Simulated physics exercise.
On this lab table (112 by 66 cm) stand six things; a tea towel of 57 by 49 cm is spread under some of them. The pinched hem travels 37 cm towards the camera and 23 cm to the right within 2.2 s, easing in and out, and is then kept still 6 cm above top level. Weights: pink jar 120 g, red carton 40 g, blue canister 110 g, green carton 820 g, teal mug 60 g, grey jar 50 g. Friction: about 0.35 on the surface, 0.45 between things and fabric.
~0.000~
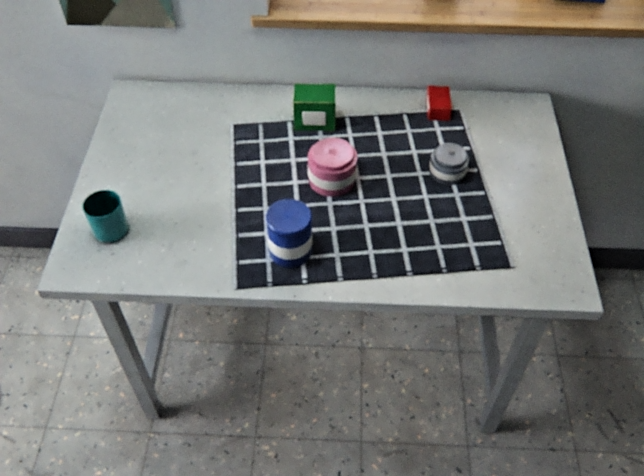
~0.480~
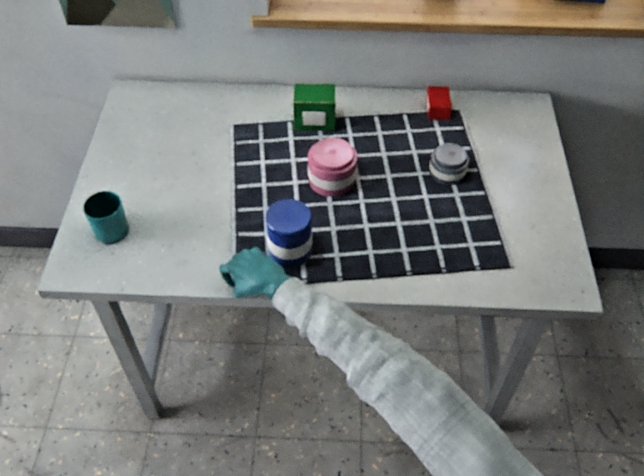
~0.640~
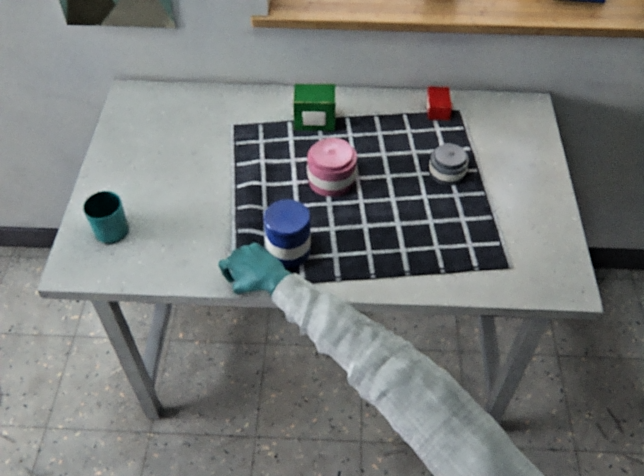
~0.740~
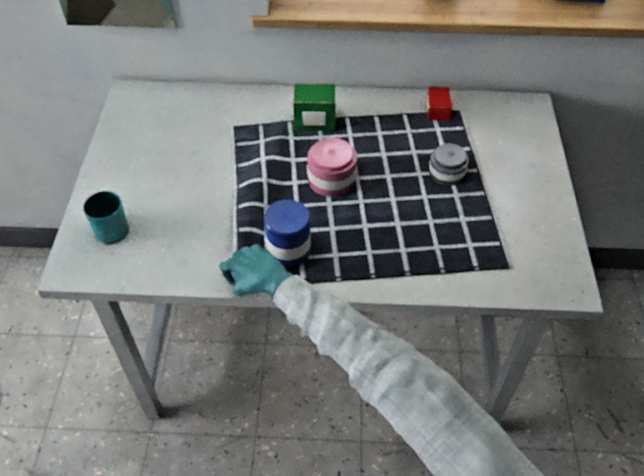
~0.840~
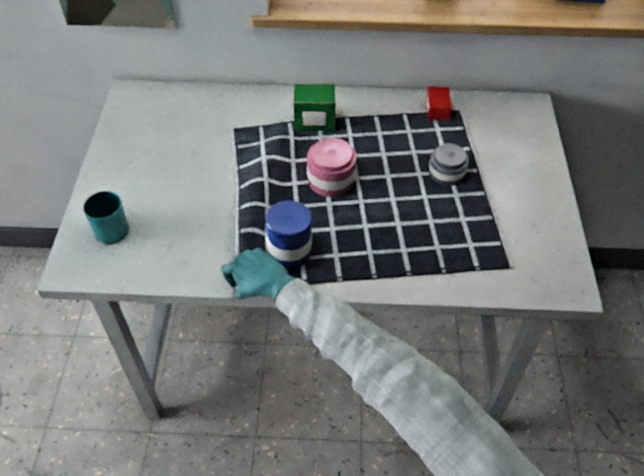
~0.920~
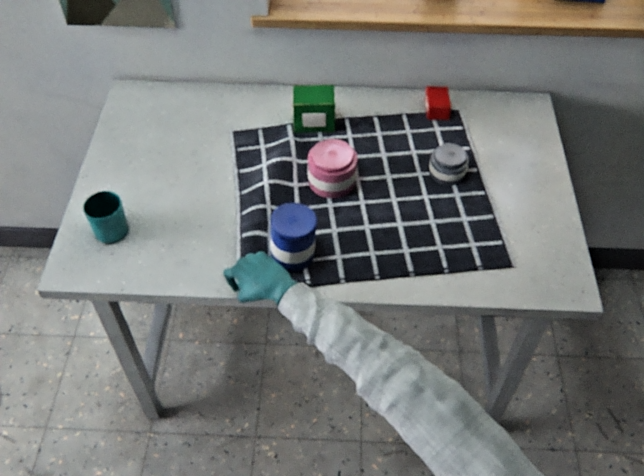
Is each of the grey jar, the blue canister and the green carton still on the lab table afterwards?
In order: The grey jar keeps to the top; the blue canister drops off; the green carton stays on.
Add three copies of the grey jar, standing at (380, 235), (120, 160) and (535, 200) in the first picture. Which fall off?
In turn: Drops off, stays up, stays up.
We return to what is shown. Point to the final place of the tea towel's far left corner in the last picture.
At about (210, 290).
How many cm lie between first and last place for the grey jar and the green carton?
About: Grey jar 25 cm, green carton 40 cm.
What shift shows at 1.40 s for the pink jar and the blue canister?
Pink jar 8 cm, blue canister 10 cm.
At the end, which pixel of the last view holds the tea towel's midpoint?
Around (387, 308).
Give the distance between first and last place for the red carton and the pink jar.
Red carton 25 cm, pink jar 35 cm.
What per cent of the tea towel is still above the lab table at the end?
About 50 per cent.
By 1.4 s, 95 % of the tea towel is still over the top; blue canister 10 cm off its start, green carton 9 cm off its start, grey jar 3 cm off its start.
By 1.9 s, 75 % of the tea towel is still over the top; blue canister 24 cm off its start, green carton 22 cm off its start, grey jar 12 cm off its start.
By 2.3 s, 55 % of the tea towel is still over the top; blue canister over the edge, green carton 33 cm off its start at (291, 198), grey jar 22 cm off its start at (457, 230).
By 2.8 s, 50 % of the tea towel is still over the top; blue canister over the edge, green carton 38 cm off its start, grey jar 22 cm off its start.
By 4.4 s, 50 % of the tea towel is still over the top; blue canister over the edge, green carton 38 cm off its start at (293, 217), grey jar 23 cm off its start at (465, 234), pink jar 36 cm off its start at (356, 294).
